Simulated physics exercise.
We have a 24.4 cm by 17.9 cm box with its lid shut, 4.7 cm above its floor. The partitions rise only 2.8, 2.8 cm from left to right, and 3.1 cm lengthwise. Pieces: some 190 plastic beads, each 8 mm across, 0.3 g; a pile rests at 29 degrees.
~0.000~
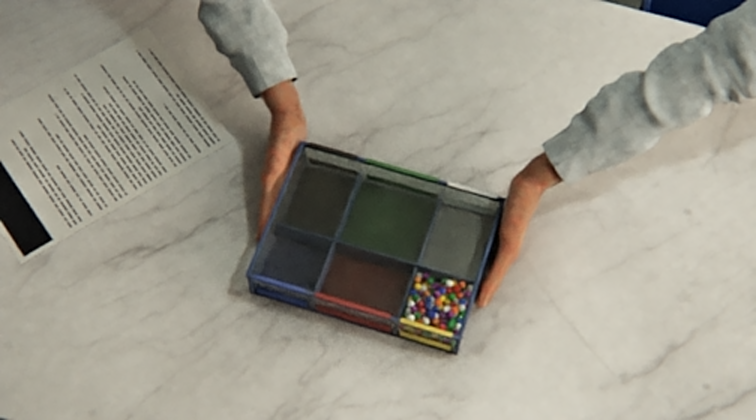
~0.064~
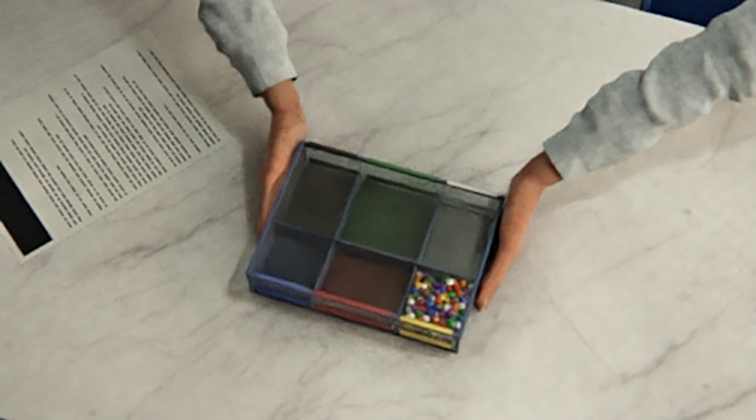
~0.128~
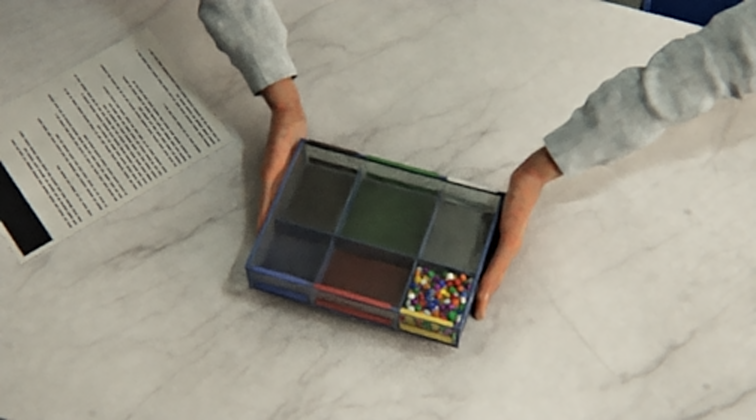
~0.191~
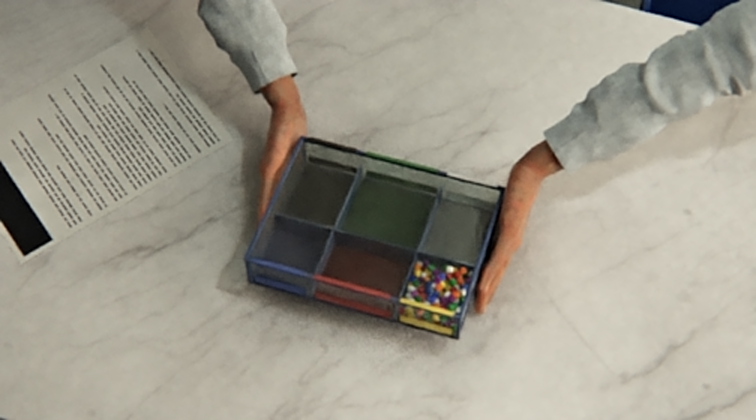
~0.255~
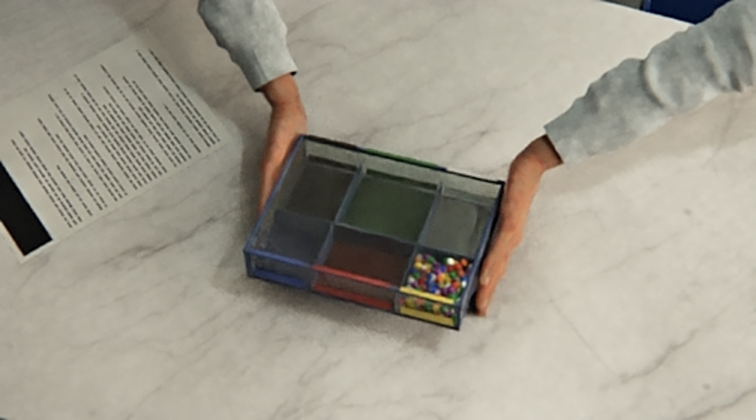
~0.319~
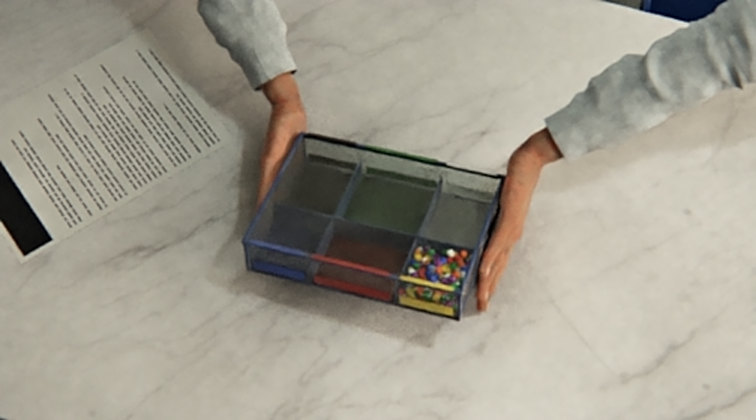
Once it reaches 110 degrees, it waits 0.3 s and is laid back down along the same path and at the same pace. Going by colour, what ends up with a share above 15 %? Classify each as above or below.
Classification: Red below, blue below, green above, yellow above, white below, black above.
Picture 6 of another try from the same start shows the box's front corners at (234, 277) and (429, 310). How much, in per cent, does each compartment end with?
Each compartment ends with, in per cent, red 10, blue 65, green 0, yellow 25, white 0 and black 0.
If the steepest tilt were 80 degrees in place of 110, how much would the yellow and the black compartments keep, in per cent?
In that case yellow 60, black 15.
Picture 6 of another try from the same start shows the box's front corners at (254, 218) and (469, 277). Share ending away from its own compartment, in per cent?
Then roughly 45 per cent.
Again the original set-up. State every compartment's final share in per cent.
Red: 0 %, blue: 0 %, green: 40 %, yellow: 30 %, white: 10 %, black: 20 %.
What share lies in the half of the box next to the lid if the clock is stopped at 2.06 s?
70 per cent, give or take.
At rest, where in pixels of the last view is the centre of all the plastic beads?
My guess is close to (399, 209).
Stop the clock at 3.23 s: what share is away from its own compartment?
It comes to some 70 per cent.
Then, at 2.06 s, tilt 110 degrees; green 40 %, yellow 40 %, white 5 %, black 15 %.
After 3.23 s, tilt 55 degrees; green 40 %, yellow 30 %, white 10 %, black 20 %.
Then, at 4.35 s, tilt 0 degrees; green 40 %, yellow 30 %, white 10 %, black 20 %.
By 5.1 s all is still; red 0 %, blue 0 %, green 40 %, yellow 30 %, white 10 %, black 20 %.
